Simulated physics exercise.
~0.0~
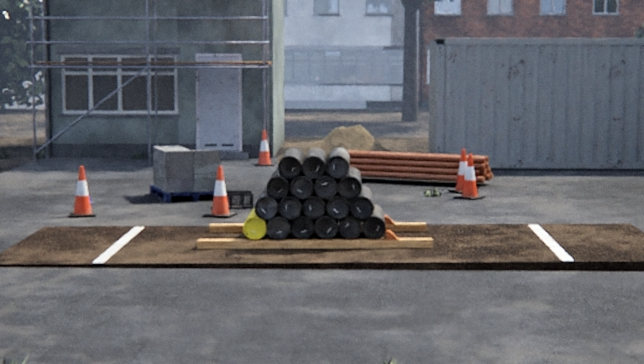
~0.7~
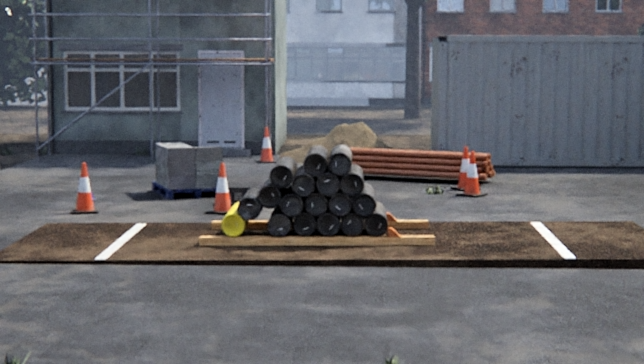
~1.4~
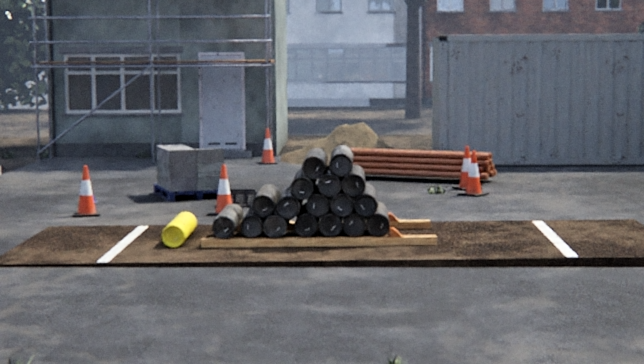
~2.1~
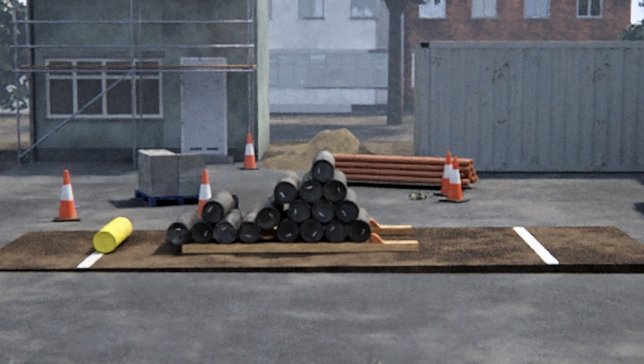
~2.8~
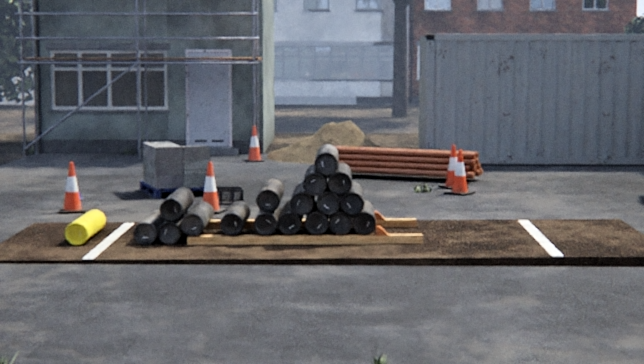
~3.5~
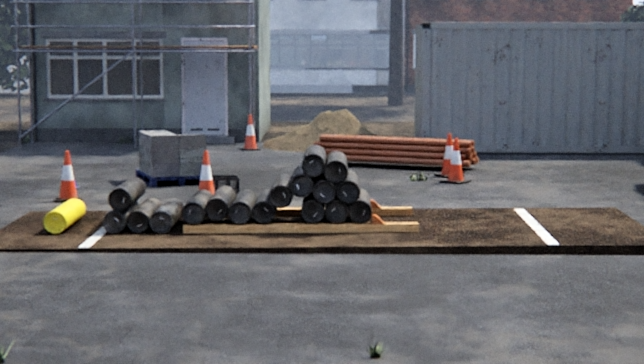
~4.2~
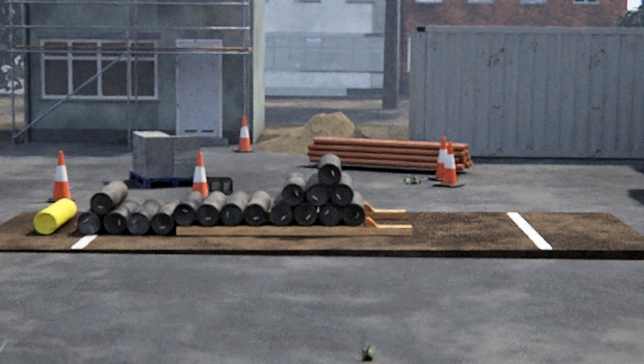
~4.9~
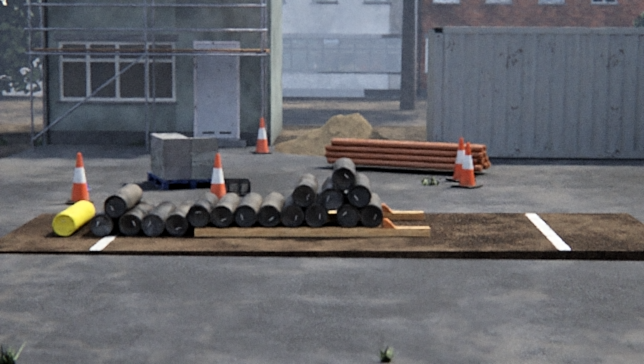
A stack of dark cylinders collapses leftward as the yellow one rolls past a white line.
